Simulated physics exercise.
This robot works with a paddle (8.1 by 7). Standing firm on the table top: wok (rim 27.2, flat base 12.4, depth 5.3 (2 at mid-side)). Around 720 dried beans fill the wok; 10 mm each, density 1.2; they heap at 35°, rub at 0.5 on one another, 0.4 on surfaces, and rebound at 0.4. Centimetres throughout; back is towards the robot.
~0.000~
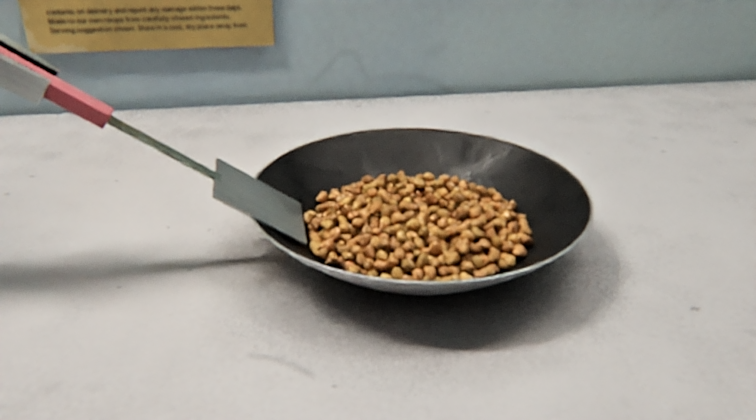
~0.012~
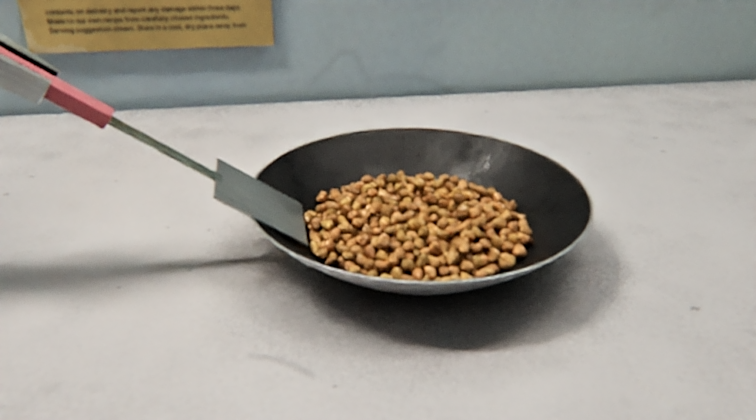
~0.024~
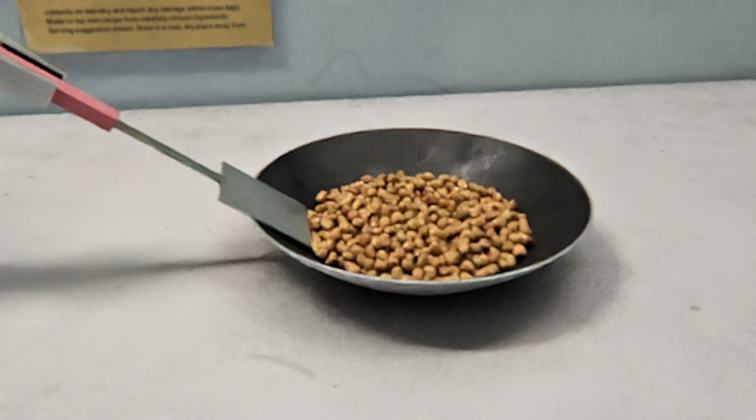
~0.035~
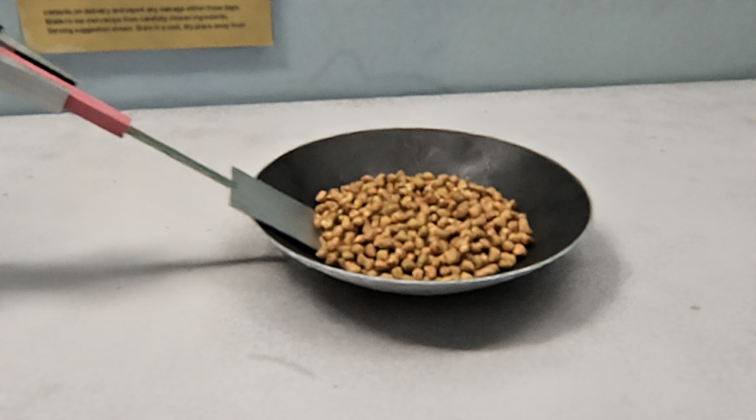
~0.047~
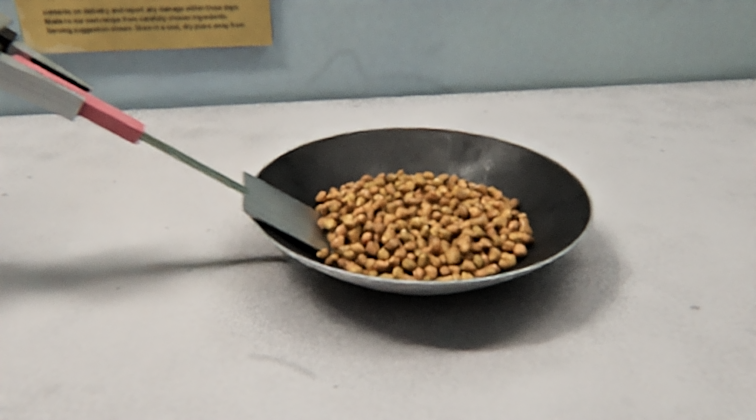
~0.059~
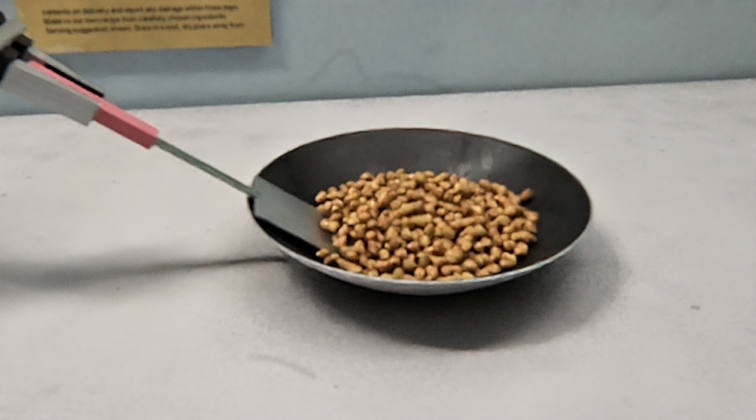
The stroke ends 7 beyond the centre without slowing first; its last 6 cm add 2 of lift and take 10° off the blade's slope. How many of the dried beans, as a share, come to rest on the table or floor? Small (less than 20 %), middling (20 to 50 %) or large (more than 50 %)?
On the table or floor the share is small, less than 20 %.
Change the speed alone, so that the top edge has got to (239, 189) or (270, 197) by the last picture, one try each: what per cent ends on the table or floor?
About 5 and 15 per cent.
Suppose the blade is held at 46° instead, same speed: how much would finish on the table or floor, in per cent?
It would be near 10 per cent.
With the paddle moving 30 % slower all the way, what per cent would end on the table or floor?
It would be near 5 per cent.
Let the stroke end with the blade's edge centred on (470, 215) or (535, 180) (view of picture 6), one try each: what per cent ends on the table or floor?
About 0 and 30 per cent.
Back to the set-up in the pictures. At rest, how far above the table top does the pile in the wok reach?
Some 7.0 cm.
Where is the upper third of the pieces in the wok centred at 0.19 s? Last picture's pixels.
At about (499, 197).
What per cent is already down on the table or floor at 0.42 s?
Some 5 per cent.
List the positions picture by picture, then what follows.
The first picture shows paddle top edge at (215, 176), sloping 36°; upper third of the load around (411, 222), from x 310 to 525, top at y 175; 725 in the wok.
The second picture shows paddle top edge at (215, 177), sloping 36°; upper third of the load around (411, 222), from x 305 to 525, top at y 175.
The third picture shows paddle top edge at (220, 179), sloping 36°; upper third of the load around (411, 222), from x 310 to 525, top at y 175.
The fourth picture shows paddle top edge at (231, 185), sloping 36°; upper third of the load around (410, 220), from x 315 to 525, top at y 175.
The fifth picture shows paddle top edge at (243, 190), sloping 36°; upper third of the load around (409, 217), from x 320 to 525, top at y 175.
The sixth picture shows paddle top edge at (255, 194), sloping 36°; upper third of the load around (418, 214), from x 320 to 530, top at y 175; 725 in the wok.
After 0.12 s, sloping 36°, highest piece 7 above the table; 724 in the wok, 1 on the blade or in flight.
After 0.19 s, sloping 33°, highest piece 7 above the table; 721 in the wok, 4 on the blade or in flight.
After 0.42 s, sloping 26°, highest piece 7 above the table; 668 in the wok, 52 on the table or floor, 5 on the blade or in flight.
After 1.47 s, sloping 26°, highest piece 7 above the table; 667 in the wok, 58 on the table or floor.
At rest, 667 in the wok, 58 on the table or floor. That is 8 % on the table or floor.
